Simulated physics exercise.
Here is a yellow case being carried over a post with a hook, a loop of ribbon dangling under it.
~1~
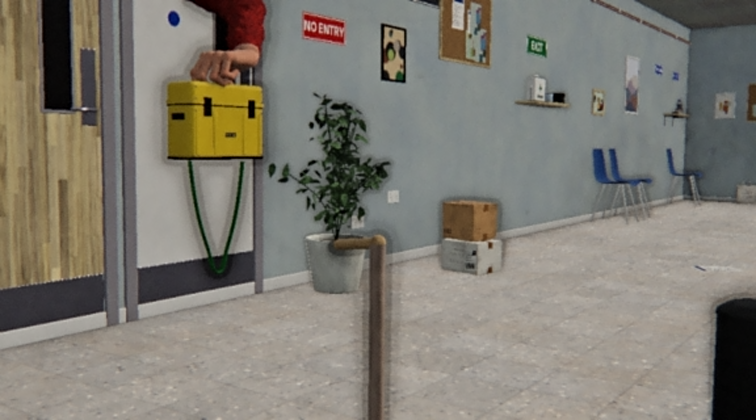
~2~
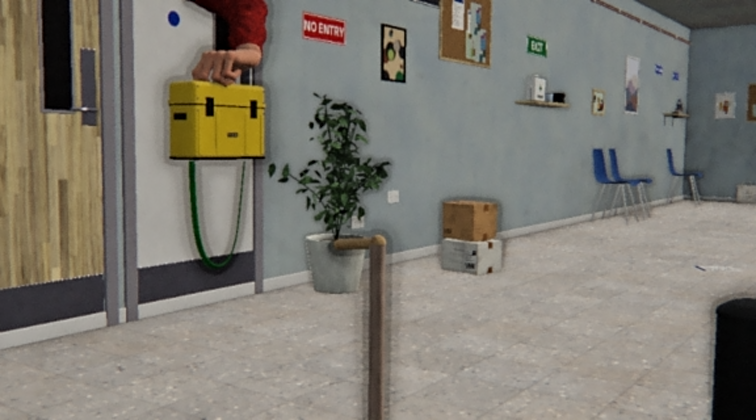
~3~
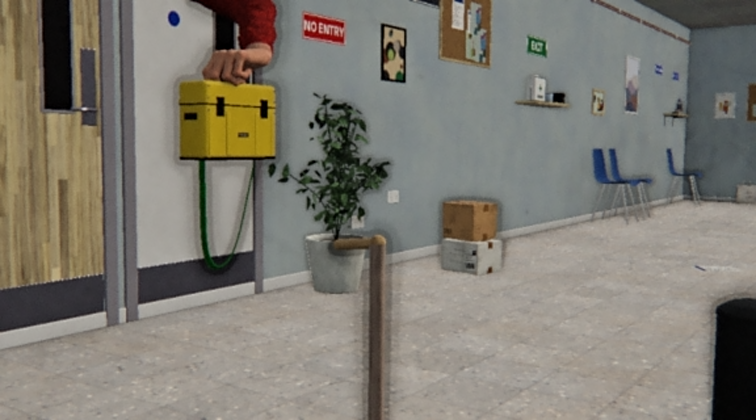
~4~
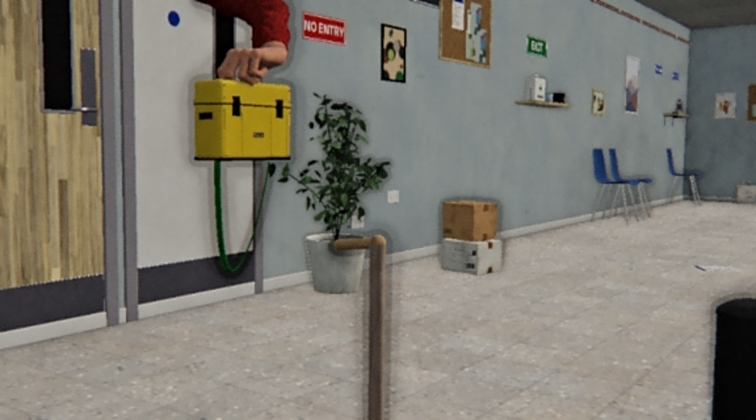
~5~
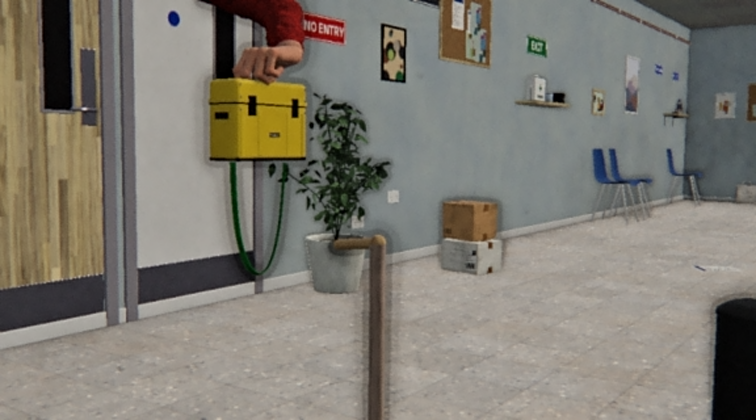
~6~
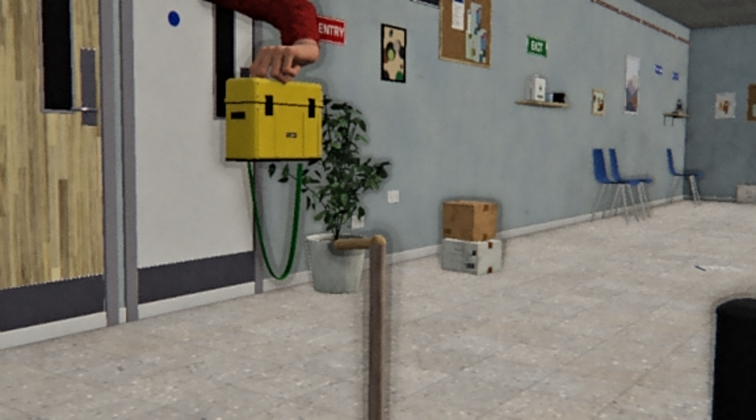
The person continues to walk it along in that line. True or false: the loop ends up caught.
True.
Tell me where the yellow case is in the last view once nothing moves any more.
Roughly (462, 119).
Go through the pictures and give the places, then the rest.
Yellow case (217, 122); hook tip (339, 245), in the first frame.
Yellow case (219, 122); bottom of the loop (218, 267), in the second frame.
Yellow case (229, 122), in the third frame.
Yellow case (244, 121); bottom of the loop (231, 271), in the fourth frame.
Yellow case (260, 121), in the fifth frame.
Yellow case (276, 121); bottom of the loop (280, 279); hook tip (339, 245); hook points towards it, loop hangs below the hook, in the sixth frame.
Then, 0.56 s after the last picture, case nearing the post near (329, 121).
Then, 1.18 s after the last picture, case over the post near (395, 120).
At rest, case past the post near (462, 119); loop tight round the post, hand stopped. The yellow case gets caught.
